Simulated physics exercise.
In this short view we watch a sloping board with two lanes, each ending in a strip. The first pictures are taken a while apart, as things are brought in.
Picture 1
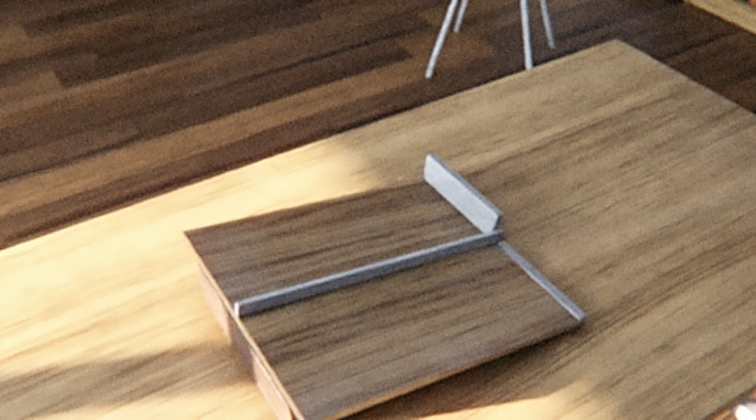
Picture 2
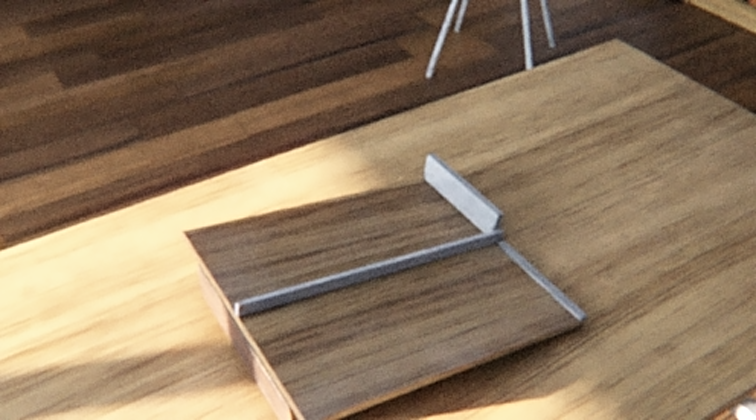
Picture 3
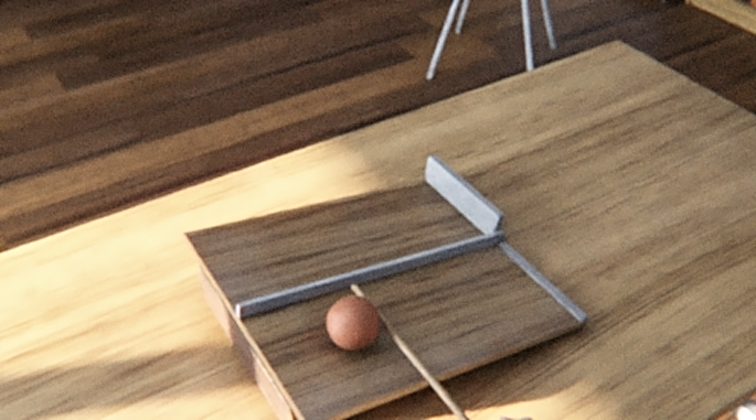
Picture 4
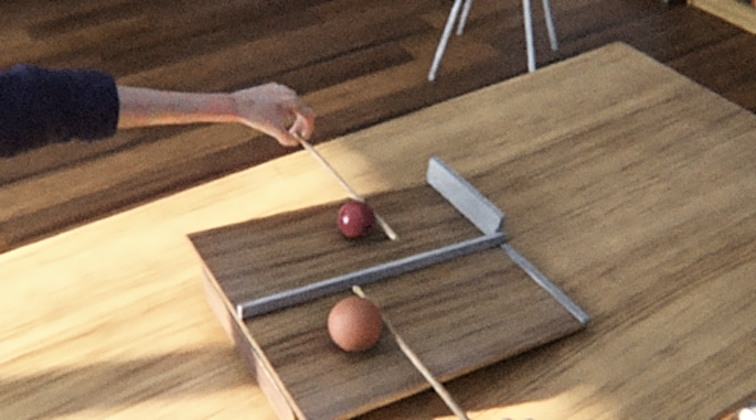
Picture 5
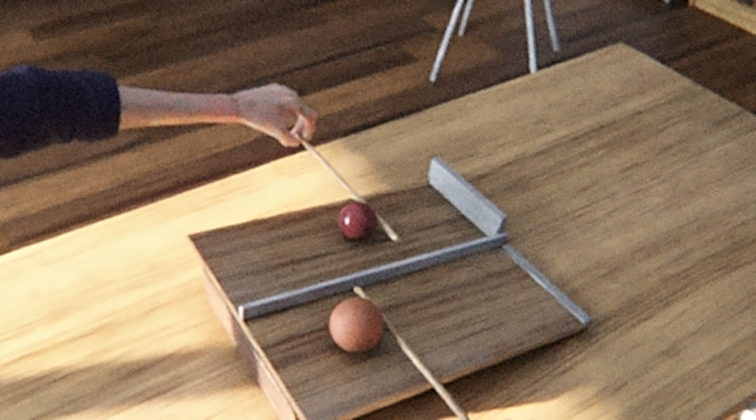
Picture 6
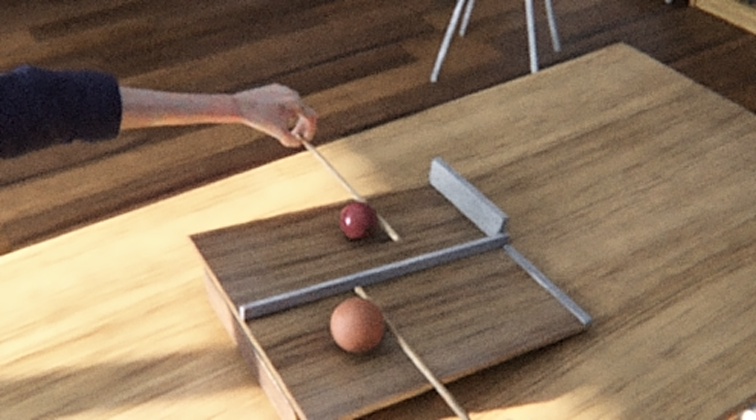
A hand with a stick holds back a red round object after an orange one appears.
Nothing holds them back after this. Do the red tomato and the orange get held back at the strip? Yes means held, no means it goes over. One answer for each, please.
Red tomato: Yes, held; orange: No, it goes over.
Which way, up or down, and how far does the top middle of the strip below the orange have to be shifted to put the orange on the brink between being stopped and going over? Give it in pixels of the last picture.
Shift: About 8 px, direction up.
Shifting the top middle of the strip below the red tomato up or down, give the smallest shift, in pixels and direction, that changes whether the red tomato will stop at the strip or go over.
Shift approx. 16 px, down.
Then, 0.50 s past the last view, red tomato rolling on the board near (424, 206); orange rolling on the board near (436, 301).
Then, 0.94 s past the last view, red tomato resting against the strip near (450, 200); orange off the board near (598, 250).
Then, 1.32 s past the last view, red tomato resting against the strip near (450, 200); orange off the board near (717, 193).
Finally, the red tomato is held by the strip, near (450, 200); the orange goes over the end.
